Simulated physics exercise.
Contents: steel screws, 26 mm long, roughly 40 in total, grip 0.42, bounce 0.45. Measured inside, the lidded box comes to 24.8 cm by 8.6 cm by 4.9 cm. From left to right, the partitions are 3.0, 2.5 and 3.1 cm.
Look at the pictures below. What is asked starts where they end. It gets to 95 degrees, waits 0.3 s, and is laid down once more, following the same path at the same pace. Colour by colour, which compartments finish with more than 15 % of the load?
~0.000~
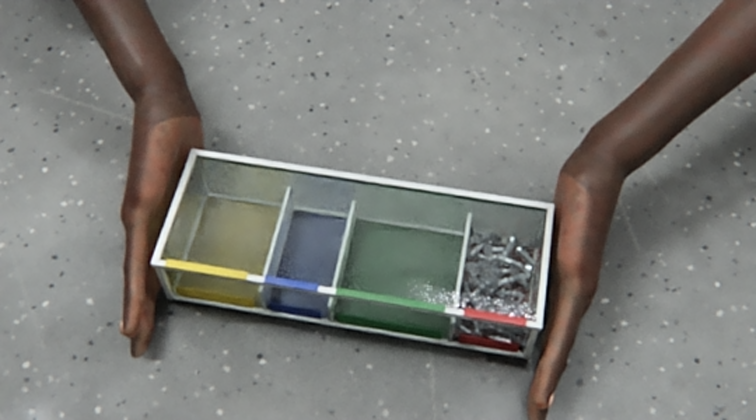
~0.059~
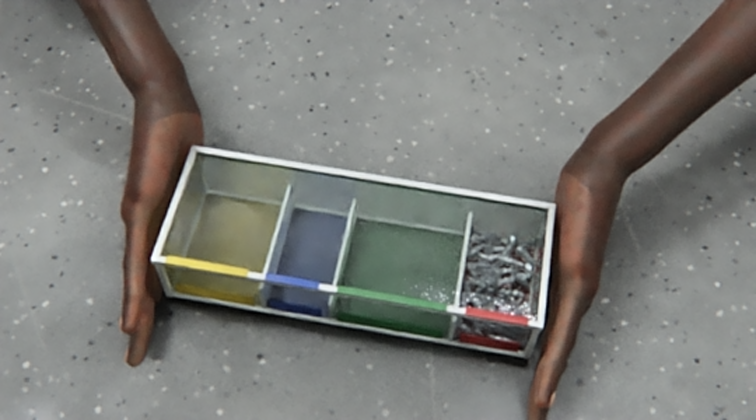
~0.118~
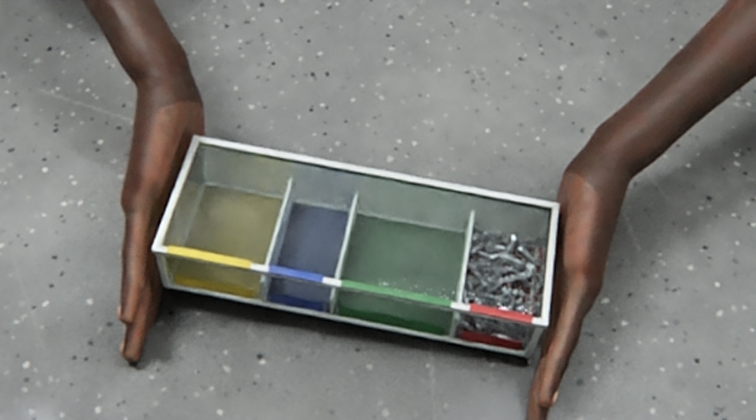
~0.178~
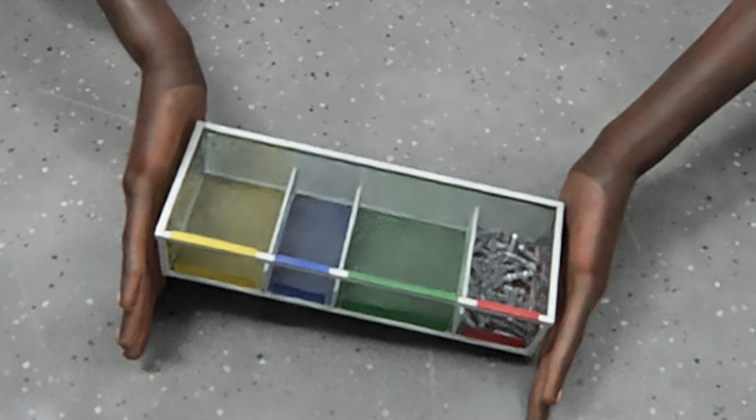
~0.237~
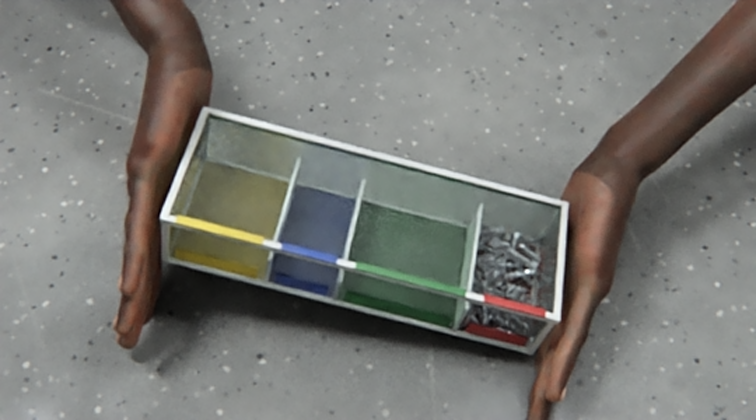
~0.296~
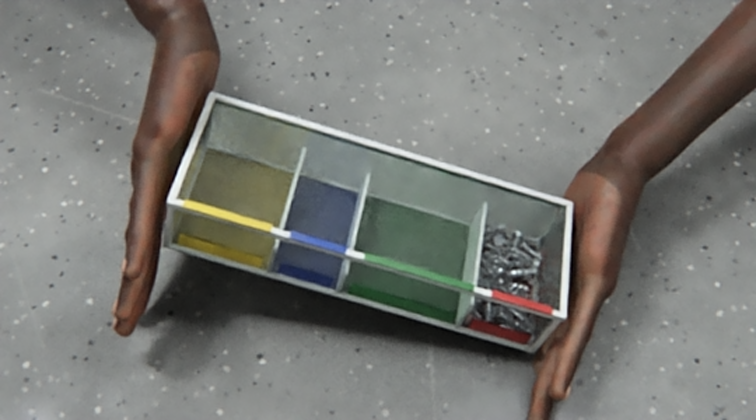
Red compartment: Yes, blue compartment: No, green compartment: No, yellow compartment: No.
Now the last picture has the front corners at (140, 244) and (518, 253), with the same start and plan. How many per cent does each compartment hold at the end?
You'd see red at 55 percent, blue at 0, green at 10 and yellow at 40 percent.
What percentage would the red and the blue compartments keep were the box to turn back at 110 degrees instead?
With that change, red ends at 100 percent while blue ends at 0 percent.
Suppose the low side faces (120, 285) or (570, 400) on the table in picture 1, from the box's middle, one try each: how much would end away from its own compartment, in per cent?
Around 30 % for the first direction, around 0 % for the second.
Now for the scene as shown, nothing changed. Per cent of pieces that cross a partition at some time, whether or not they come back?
Estimate: Some 0 per cent.
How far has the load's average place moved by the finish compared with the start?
Displacement: Near 1.5 cm.
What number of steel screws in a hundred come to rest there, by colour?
Final shares in percent: Red 100, blue 0, green 0, yellow 0.
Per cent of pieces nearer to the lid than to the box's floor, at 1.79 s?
30 %.
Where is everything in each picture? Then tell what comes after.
The first frame shows box tilt 0 degrees, front corners at (159, 261) and (535, 323); red 100 %.
The second frame shows box tilt 1 degrees, front corners at (159, 258) and (537, 323).
The third frame shows box tilt 4 degrees, front corners at (160, 247) and (541, 321), lowest corner right back.
The fourth frame shows box tilt 7 degrees, front corners at (163, 232) and (547, 318), lowest corner right back.
The fifth frame shows box tilt 11 degrees, front corners at (168, 217) and (553, 316), lowest corner right back.
The sixth frame shows box tilt 15 degrees, front corners at (175, 201) and (559, 313), lowest corner right back; red 100 %. Its pace works out near 60 degrees a second.
After 1.79 s, tilt 95 degrees; red 100 %.
After 2.78 s, tilt 47 degrees; red 100 %.
Then, at 3.76 s, tilt 0 degrees; red 100 %.
By 4.1 s all is still; red 100 %, blue 0 %, green 0 %, yellow 0 %.
